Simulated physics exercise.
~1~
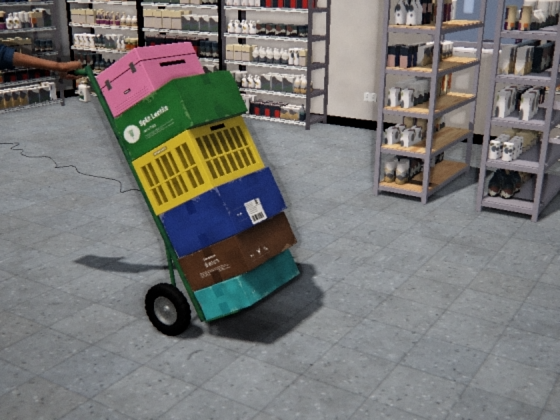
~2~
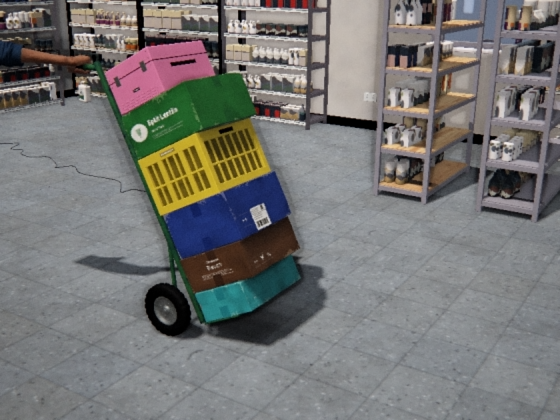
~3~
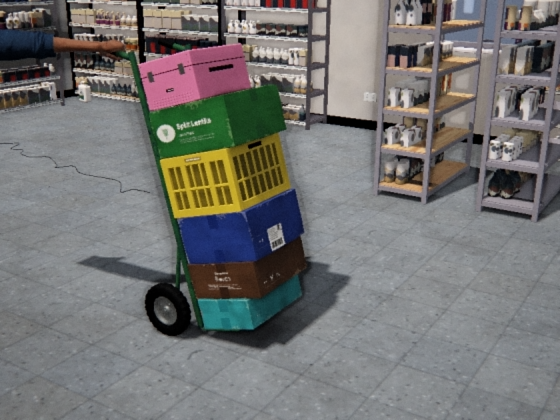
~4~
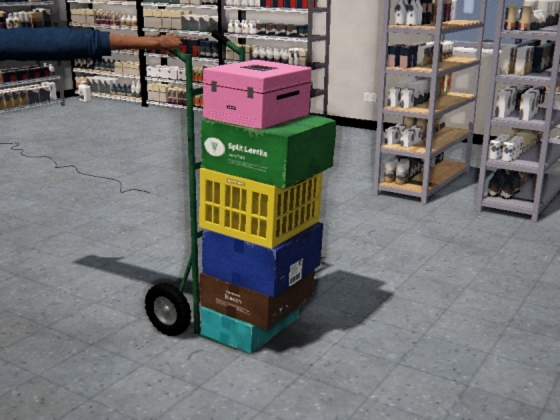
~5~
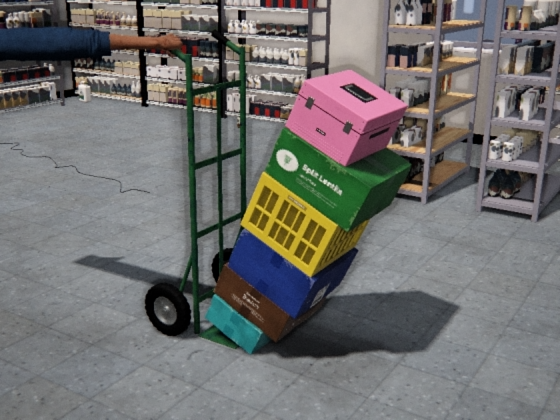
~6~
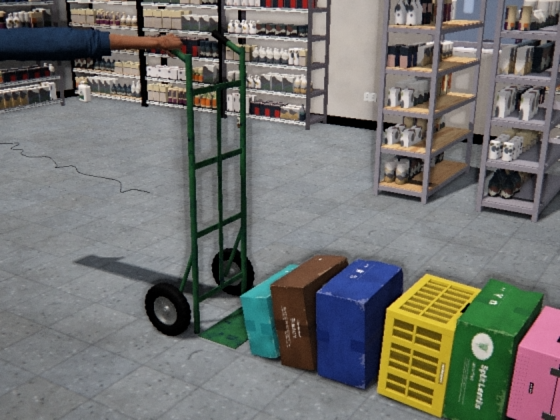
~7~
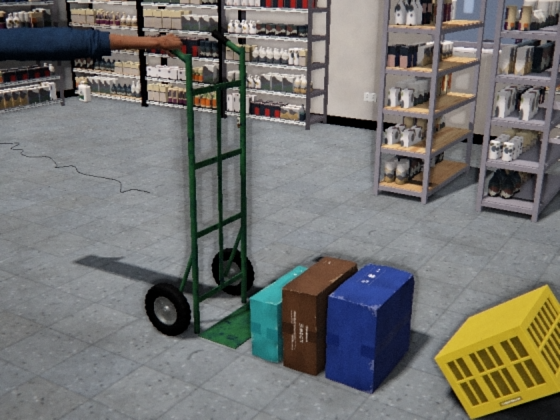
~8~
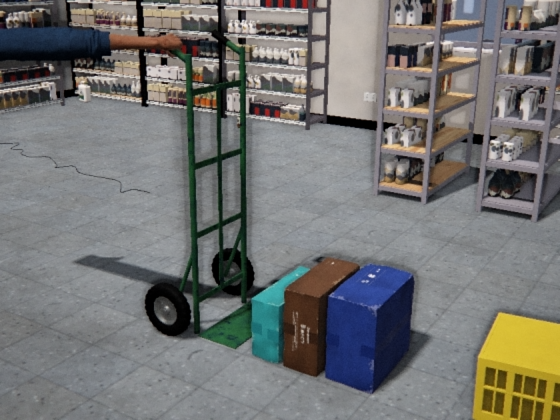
An arm swings a loaded green hand truck upright, and its stacked boxes topple right, scattering in a row across the floor.
